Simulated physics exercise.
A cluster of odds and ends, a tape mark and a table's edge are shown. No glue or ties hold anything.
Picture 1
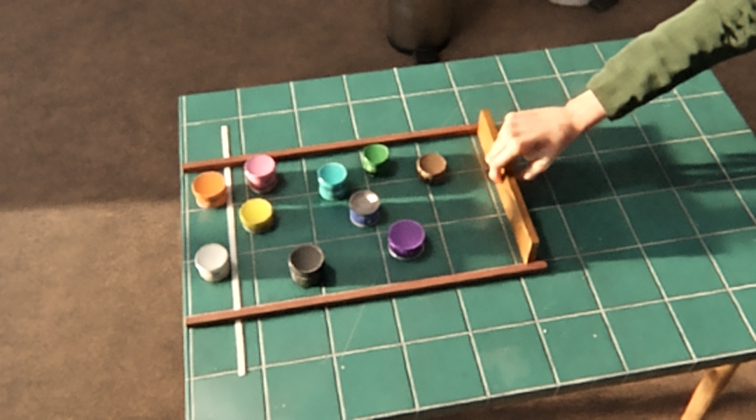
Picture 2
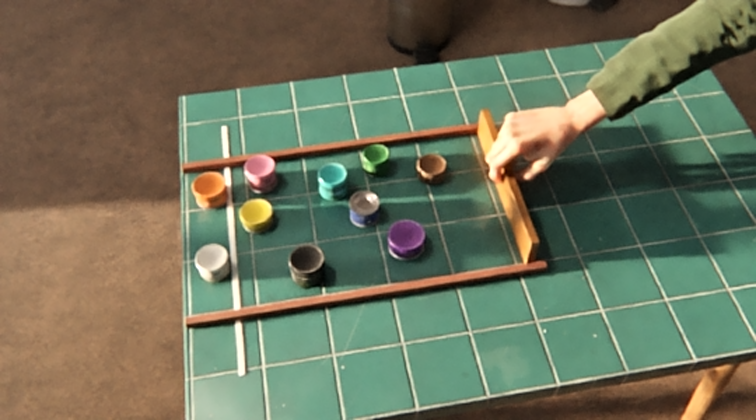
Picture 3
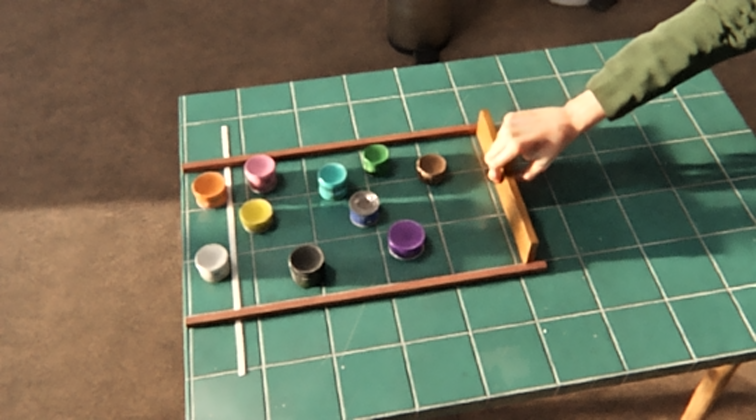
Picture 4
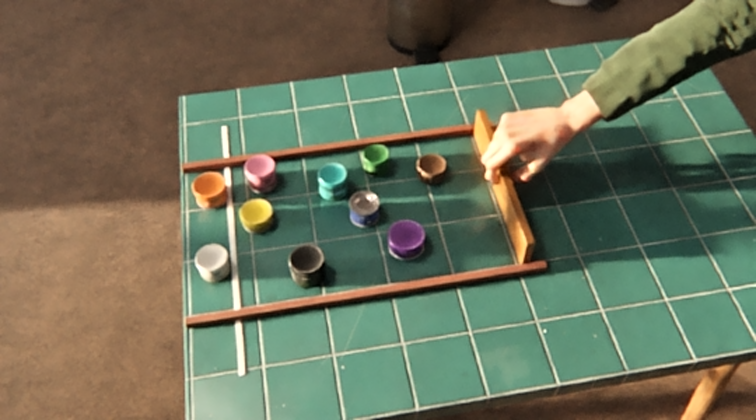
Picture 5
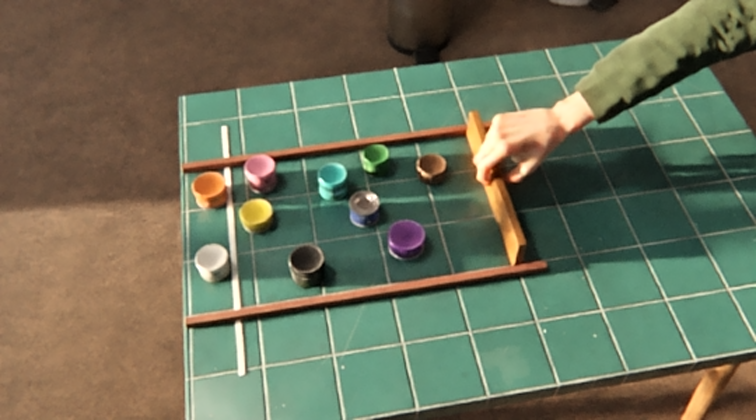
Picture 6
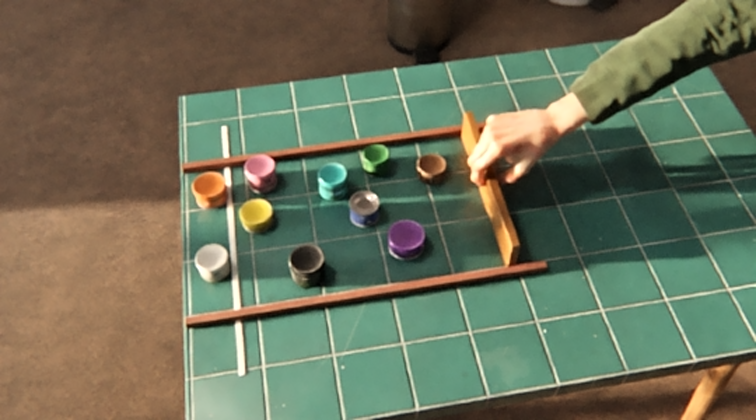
A hand slides a wooden board slightly left toward small colourful pots on a green table.
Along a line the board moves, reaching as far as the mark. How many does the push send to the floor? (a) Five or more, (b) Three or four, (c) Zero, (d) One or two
One or two (d).
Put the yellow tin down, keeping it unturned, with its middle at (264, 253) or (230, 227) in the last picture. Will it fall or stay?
First spot: Safe; second: Safe.
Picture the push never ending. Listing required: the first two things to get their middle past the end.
Orange pot, then white tin.
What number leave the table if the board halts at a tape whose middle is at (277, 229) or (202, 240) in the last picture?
The counts: 0 and 5.
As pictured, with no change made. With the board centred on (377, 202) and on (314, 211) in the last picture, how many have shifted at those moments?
The first count is 5, and then it's 7.
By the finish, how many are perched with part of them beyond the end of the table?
That would be 3.
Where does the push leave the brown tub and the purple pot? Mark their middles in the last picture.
Roughly at (215, 206) and at (215, 265), in that order.
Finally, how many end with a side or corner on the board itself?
5 are in contact with it.
A little later, none off yet; white tin at rest near (213, 263); orange pot at rest near (211, 191); yellow tin at rest near (257, 217).
When it is over, the number that fall off is one or two; down, orange pot and white tin.
